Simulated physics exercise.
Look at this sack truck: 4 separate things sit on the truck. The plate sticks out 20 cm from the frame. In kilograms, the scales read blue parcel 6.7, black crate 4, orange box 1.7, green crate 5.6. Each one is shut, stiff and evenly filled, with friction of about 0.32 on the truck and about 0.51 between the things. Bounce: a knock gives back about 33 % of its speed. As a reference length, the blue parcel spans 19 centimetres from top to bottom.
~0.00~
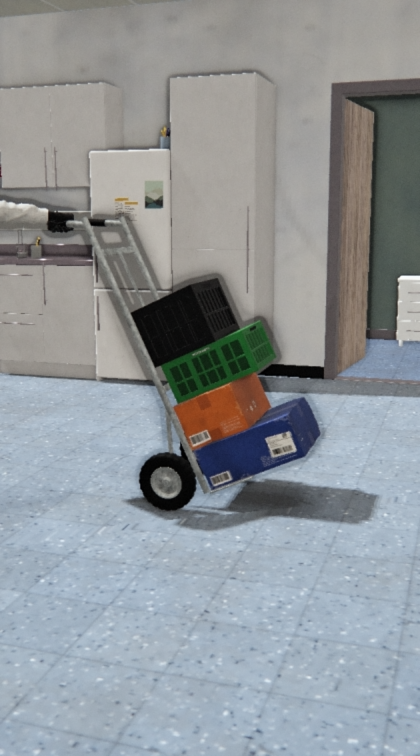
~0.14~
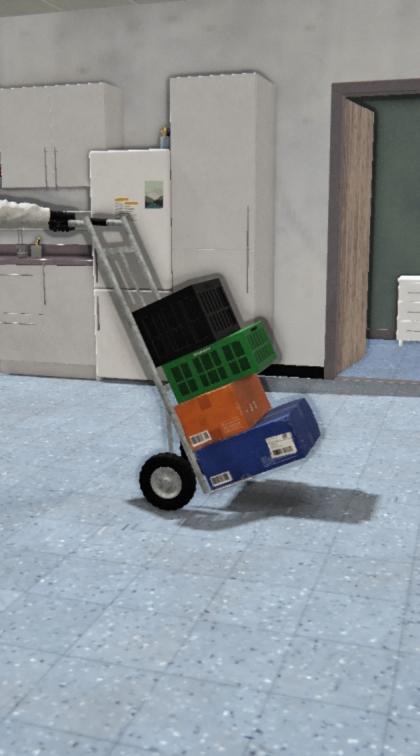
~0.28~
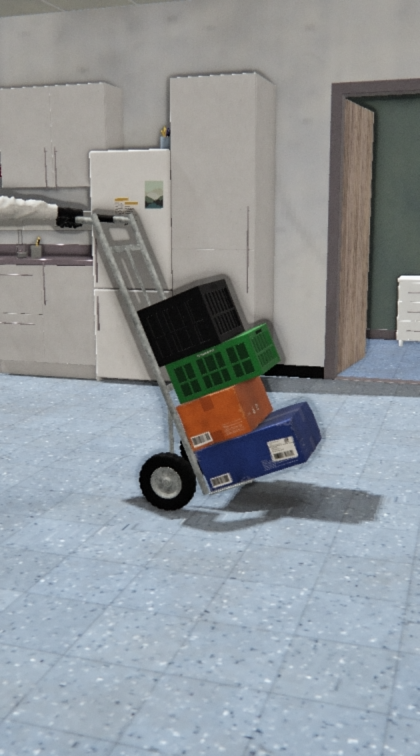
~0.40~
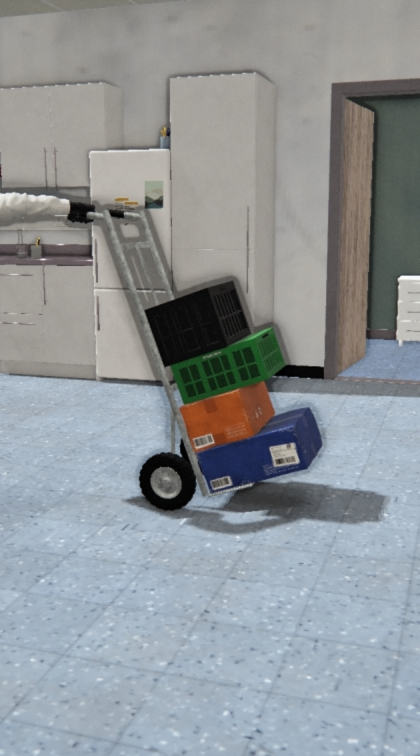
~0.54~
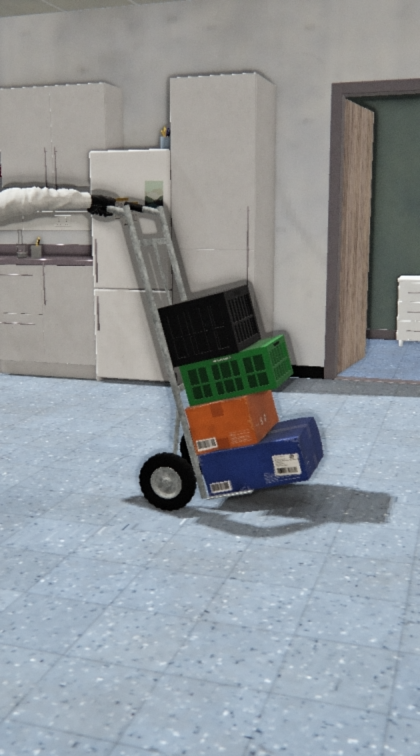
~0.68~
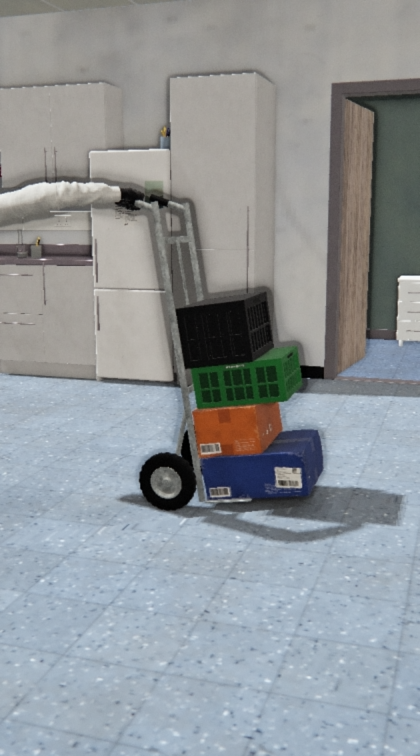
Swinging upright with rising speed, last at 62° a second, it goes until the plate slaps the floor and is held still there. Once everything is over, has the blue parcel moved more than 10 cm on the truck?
No.
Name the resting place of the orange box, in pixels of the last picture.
Roughly pixel (311, 430).
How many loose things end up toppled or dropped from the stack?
All told, 3.
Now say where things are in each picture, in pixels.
Leaning back 25°; blue parcel (259, 442); black crate (187, 321), in the first picture.
Leaning back 25°; green crate (221, 362); black crate (188, 321), in the second picture.
Leaning back 23°; orange box (226, 409); green crate (224, 363), in the third picture.
Leaning back 20°; black crate (200, 322); orange box (229, 411), in the fourth picture.
Leaning back 15°; green crate (238, 370); black crate (212, 324), in the fifth picture.
Leaning back 9°; blue parcel (265, 463); orange box (239, 421), in the sixth picture.
Around 1.48 s, truck upright; black crate tipped 19° against what carries it; green crate tipped 19° against what carries it; orange box tipped 19° against what carries it.
Around 2.08 s, truck upright; black crate and green crate now dropped from the stack; orange box tipped 67° against what carries it.
Around 2.28 s, truck upright; orange box on its side.
Finally (4.0 s), dropped from the stack, black crate and green crate; on their side or leaning hard on the truck, orange box; blue parcel still in place (within 10 cm). Final places as that camera would see them, blue parcel near (266, 476).
